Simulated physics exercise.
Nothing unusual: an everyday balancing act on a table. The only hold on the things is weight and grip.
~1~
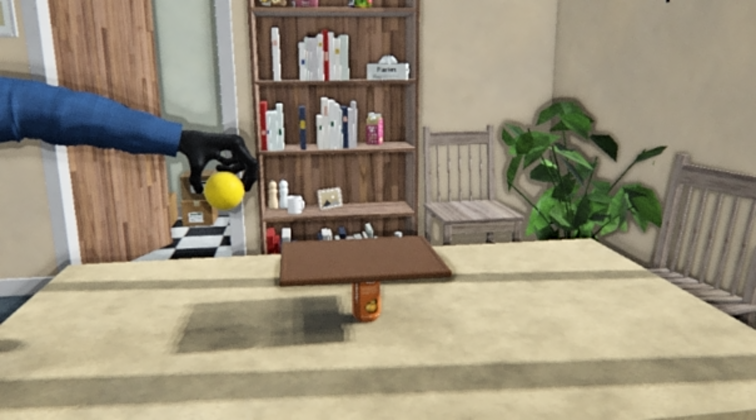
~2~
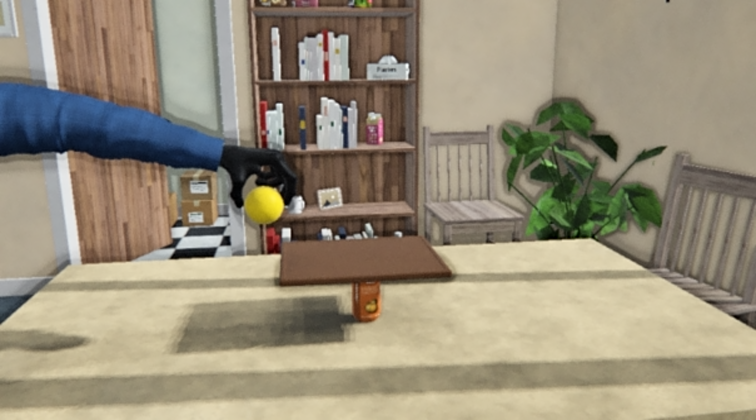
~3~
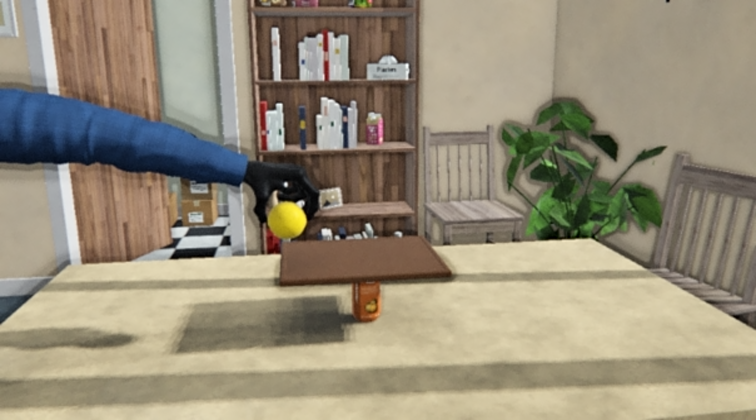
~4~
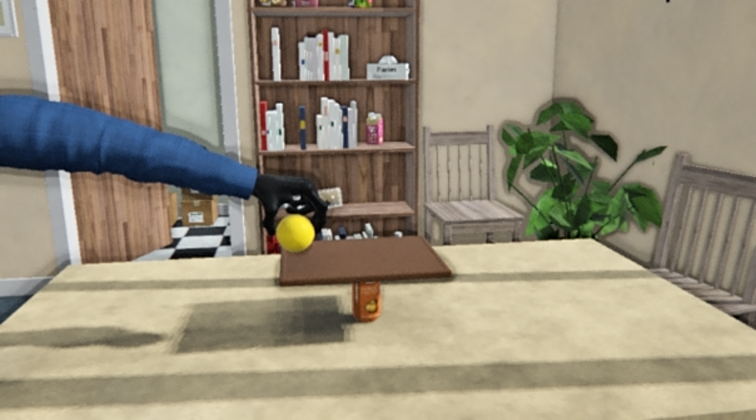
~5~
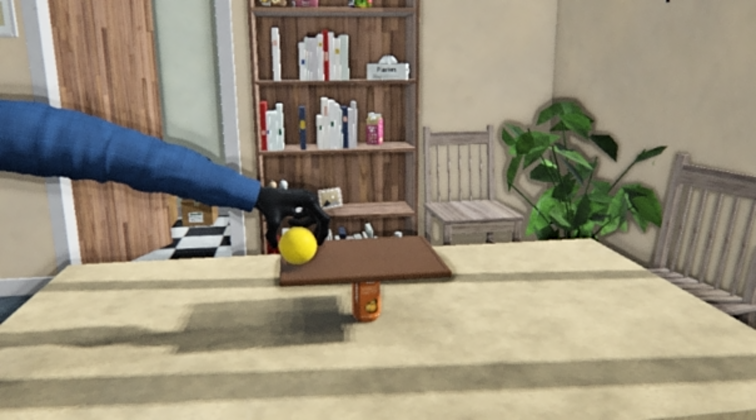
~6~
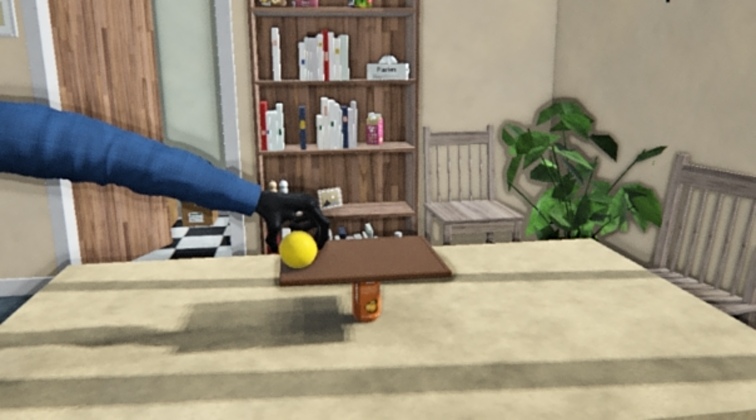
To begin with, a black-gloved hand on a blue-sleeved arm holds a yellow lemon to the left of a brown board resting on a small orange can on a table. The arm moves right and downward, carrying the lemon to the board's left end, where the hand remains just above it.
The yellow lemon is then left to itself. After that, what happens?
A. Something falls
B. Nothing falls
A, something falls.
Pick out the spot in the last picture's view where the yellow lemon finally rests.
End position: Approximately (235, 327).
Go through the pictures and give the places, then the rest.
In the first picture, coming down; yellow lemon (224, 191); orange can (366, 290).
In the second picture, coming down; yellow lemon (264, 205); orange can (366, 290).
In the third picture, coming down; yellow lemon (287, 220); orange can (366, 290).
In the fourth picture, coming down; yellow lemon (295, 233); orange can (366, 290).
In the fifth picture, coming down; yellow lemon (298, 246); orange can (366, 290).
In the sixth picture, in place under the hand; yellow lemon (298, 249); orange can (366, 290).
Then, 0.30 s on from there, yellow lemon now fallen; brown lid turned 42° from how it was put.
Then, 0.40 s on from there, brown lid turned 52° from how it was put.
Then, 0.60 s on from there, brown lid turned 39° from how it was put.
Then, 0.80 s on from there, brown lid now fallen.
In the end, fallen, yellow lemon and brown lid; orange can unmoved. At the end, from the last picture's camera, yellow lemon near (235, 327). The stack comes apart.
